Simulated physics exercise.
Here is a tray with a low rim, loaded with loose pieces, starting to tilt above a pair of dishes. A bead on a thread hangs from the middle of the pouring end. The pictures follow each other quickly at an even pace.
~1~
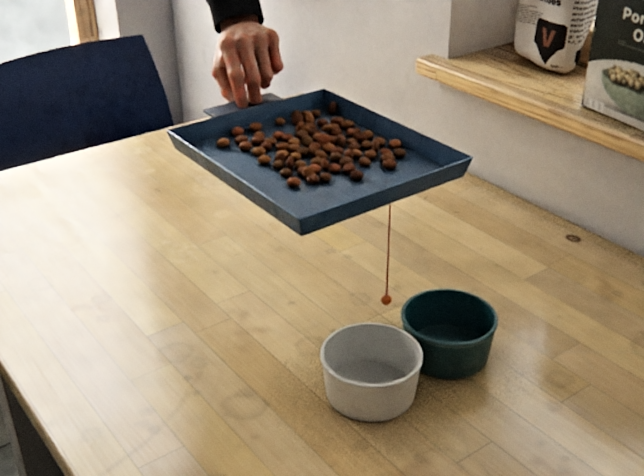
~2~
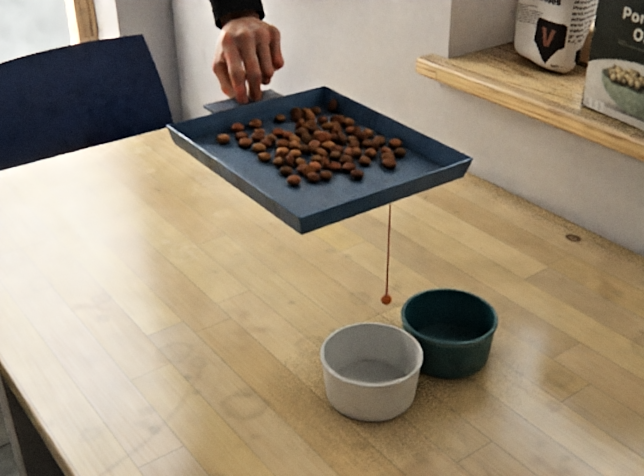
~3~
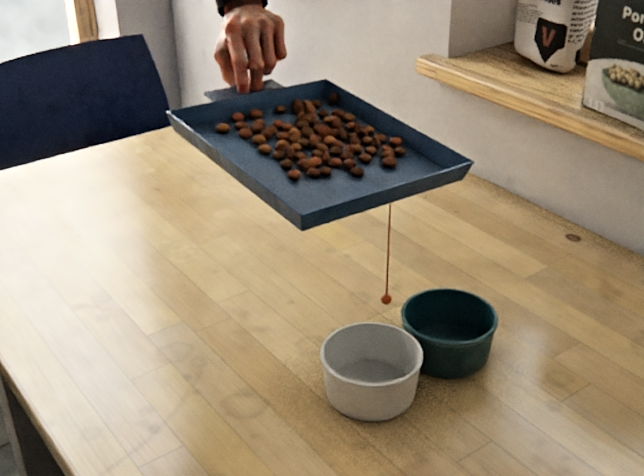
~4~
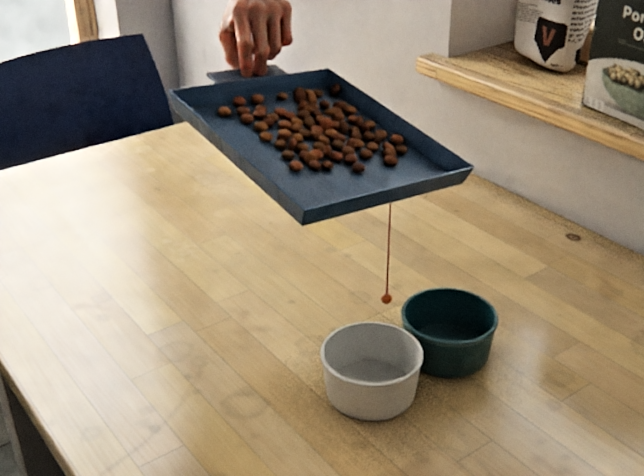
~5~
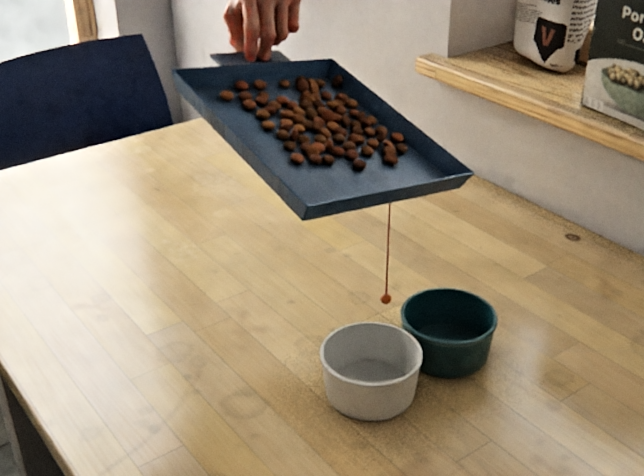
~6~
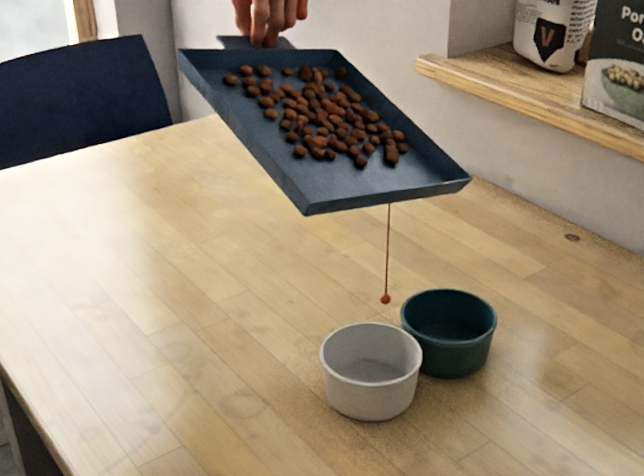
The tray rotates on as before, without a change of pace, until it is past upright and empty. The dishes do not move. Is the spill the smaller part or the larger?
Together they catch only the smaller part.
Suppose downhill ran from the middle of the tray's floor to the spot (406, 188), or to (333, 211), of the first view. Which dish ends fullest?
First the dish on the right, then the left one.
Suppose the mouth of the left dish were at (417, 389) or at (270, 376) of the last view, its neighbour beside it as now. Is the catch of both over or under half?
At the first place less than half, at the second below a half.
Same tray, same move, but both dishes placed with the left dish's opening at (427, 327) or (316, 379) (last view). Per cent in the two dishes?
Near 40 % and 0 %.
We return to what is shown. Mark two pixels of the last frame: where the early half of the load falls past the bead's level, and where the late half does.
Around (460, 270) and then (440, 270).
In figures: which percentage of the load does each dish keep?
Left dish: 0 %, right dish: 20 %.
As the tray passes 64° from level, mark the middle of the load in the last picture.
Around (428, 174).
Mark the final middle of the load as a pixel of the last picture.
Roughly at (467, 319).
Shortly afterwards, tray tipped steeply; all but a few on the tray; a little in the air.
Next, tray tipped past a quarter turn; a little on the tray; near a quarter in the right dish; near half outside both; a little in the air.
Some moments later, tray tipped past a quarter turn; near a quarter in the right dish; the bulk outside both.
In the end, tray tipped past a quarter turn; none at all in the left dish; near a quarter in the right dish; the bulk outside both.
